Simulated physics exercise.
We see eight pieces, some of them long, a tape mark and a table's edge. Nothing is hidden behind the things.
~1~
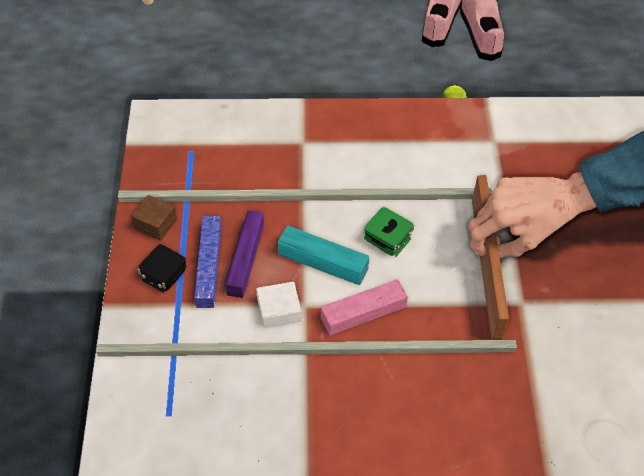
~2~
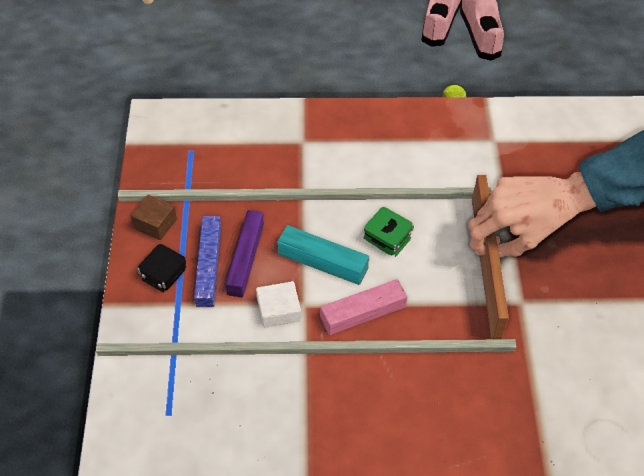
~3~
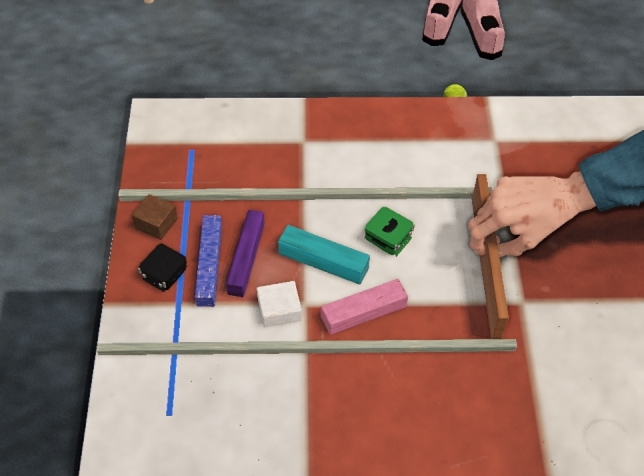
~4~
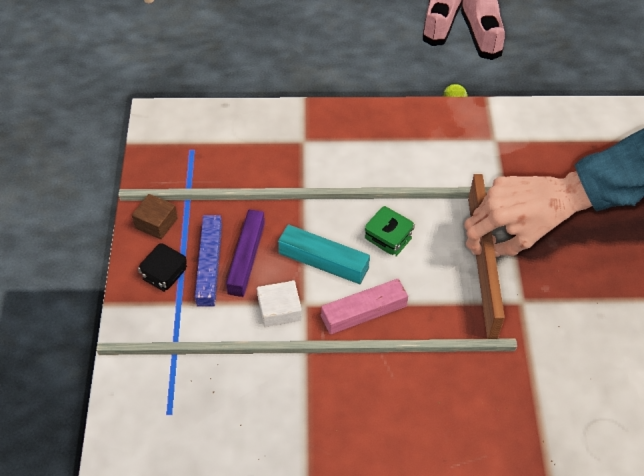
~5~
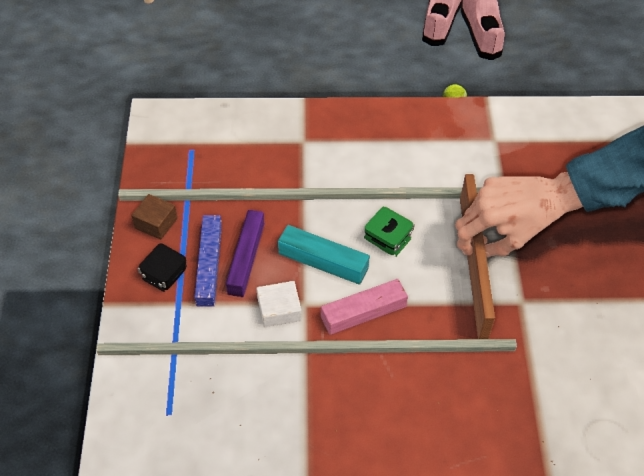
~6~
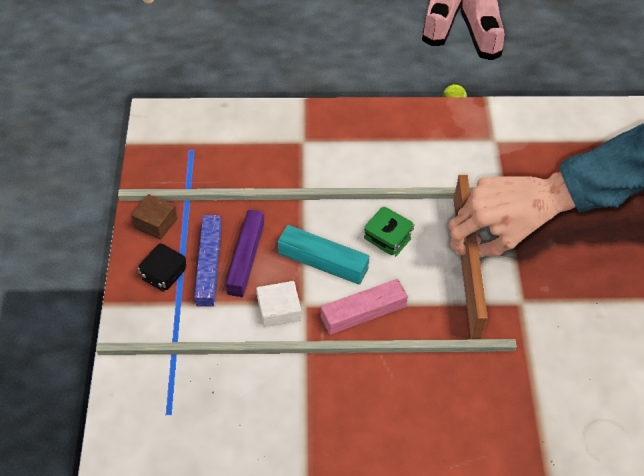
A hand held a wooden board still between two rails on a checkered table, then slid it slightly left toward the scattered colored blocks, which stayed where they were near a blue line.
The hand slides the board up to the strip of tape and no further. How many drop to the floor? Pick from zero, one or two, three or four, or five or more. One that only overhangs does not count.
Here the number that fall off is three or four.
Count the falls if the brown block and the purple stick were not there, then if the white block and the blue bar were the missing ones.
It would be 2 and 0.
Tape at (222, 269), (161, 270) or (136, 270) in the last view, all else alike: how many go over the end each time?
The counts: 0, 4 and 7.
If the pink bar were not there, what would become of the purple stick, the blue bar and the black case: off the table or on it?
The purple stick stays on, the blue bar stays on, the black case goes over.
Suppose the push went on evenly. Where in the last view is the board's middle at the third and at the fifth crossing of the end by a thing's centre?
Its middle is around (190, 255) and later (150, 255).
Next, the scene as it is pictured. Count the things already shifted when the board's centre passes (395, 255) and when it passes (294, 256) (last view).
At the one place 2, at the other 7.
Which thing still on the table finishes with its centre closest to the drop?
Foremost is the purple stick.
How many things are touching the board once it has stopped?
3 of them.
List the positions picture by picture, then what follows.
Brown block (154, 218); black case (163, 269); blue bar (208, 261); board (489, 255); tape (181, 271), in the first frame.
Black case (163, 269); board (489, 255), in the second frame.
Blue bar (209, 260); pink bar (364, 306), in the third frame.
Brown block (155, 217); purple stick (246, 252), in the fourth frame.
Black case (164, 268); turquoise stick (324, 254), in the fifth frame.
Brown block (155, 217); black case (164, 268); blue bar (208, 260); board (469, 255); tape (181, 270), in the sixth frame.
A little later, none off yet; brown block at rest near (155, 217); black case at rest near (164, 268); blue bar at rest near (208, 260).
Next, none off yet; brown block moving near (149, 216); black case shifted a little near (149, 271); blue bar shifted a little near (181, 261).
When it is over, the number that fall off is three or four; down, blue bar, black case and brown block.
